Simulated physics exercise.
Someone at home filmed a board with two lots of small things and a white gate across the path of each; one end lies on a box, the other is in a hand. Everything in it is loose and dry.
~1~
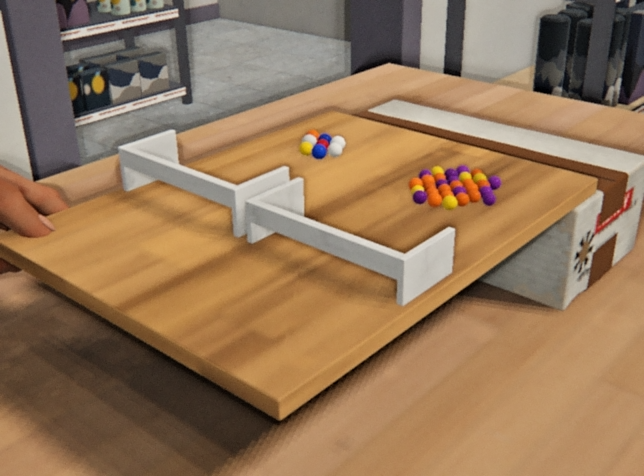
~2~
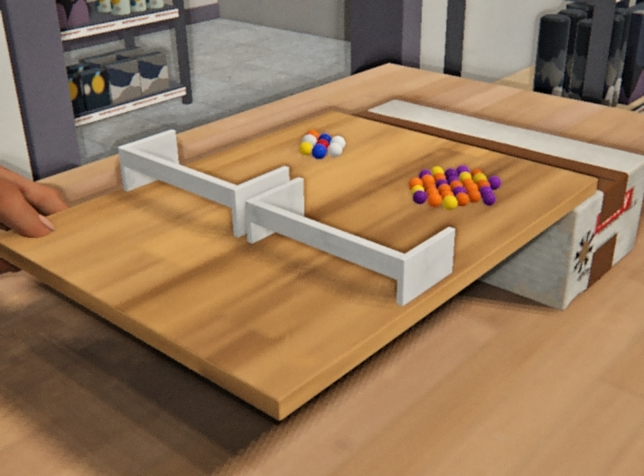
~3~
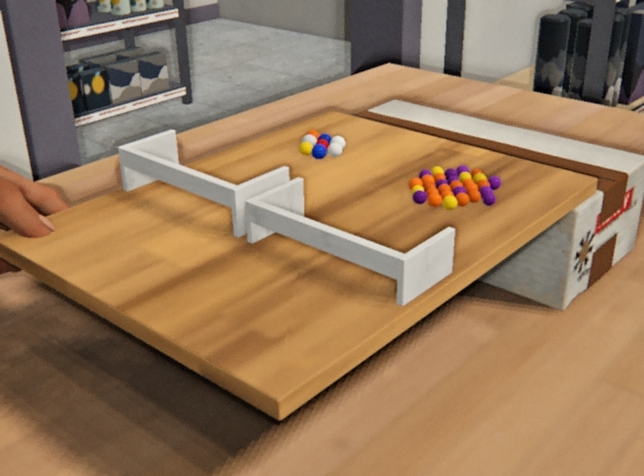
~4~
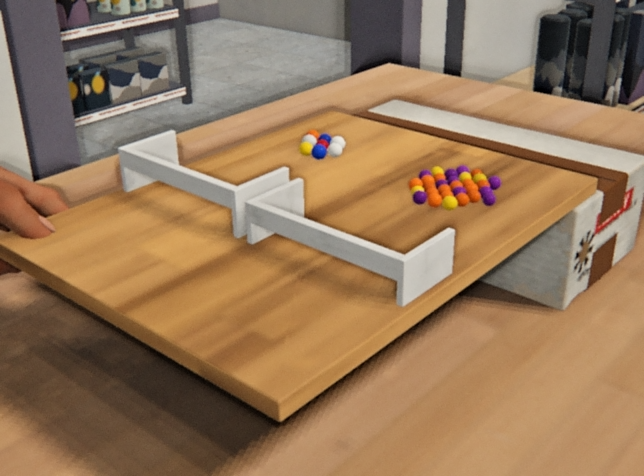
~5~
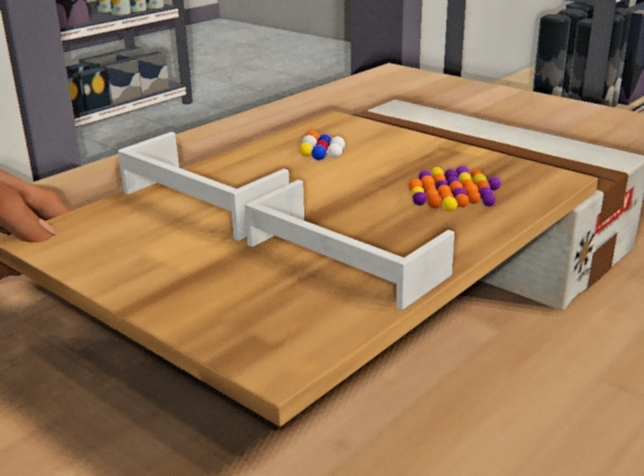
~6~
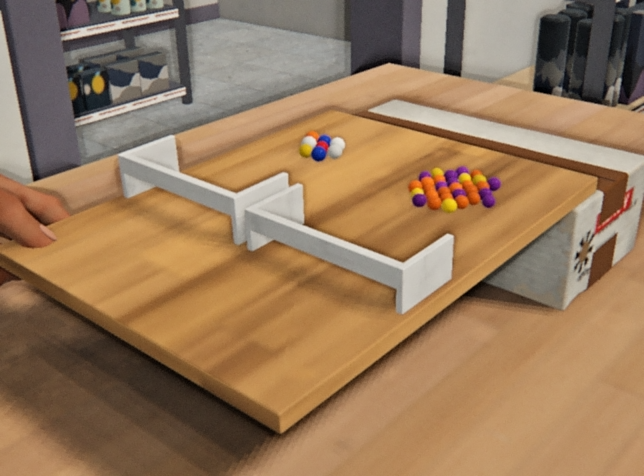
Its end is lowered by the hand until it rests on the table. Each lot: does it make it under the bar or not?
I reckon the front lot clears it fine, I reckon the back lot clears it fine.
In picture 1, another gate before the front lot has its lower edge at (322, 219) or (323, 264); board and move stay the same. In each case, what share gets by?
Respectively 100 and 0 per cent.
Then, 0.38 s after the last picture, board sloping at 9°; front lot on its way down; back lot on its way down.
Then, 0.79 s after the last picture, board sloping at 16°; front lot all past its gate; back lot all past its gate.
Then, 1.27 s after the last picture, board resting at 17°; front lot all past its gate; back lot all past its gate.
By the end, board resting at 17°; front lot all past its gate; back lot all past its gate.
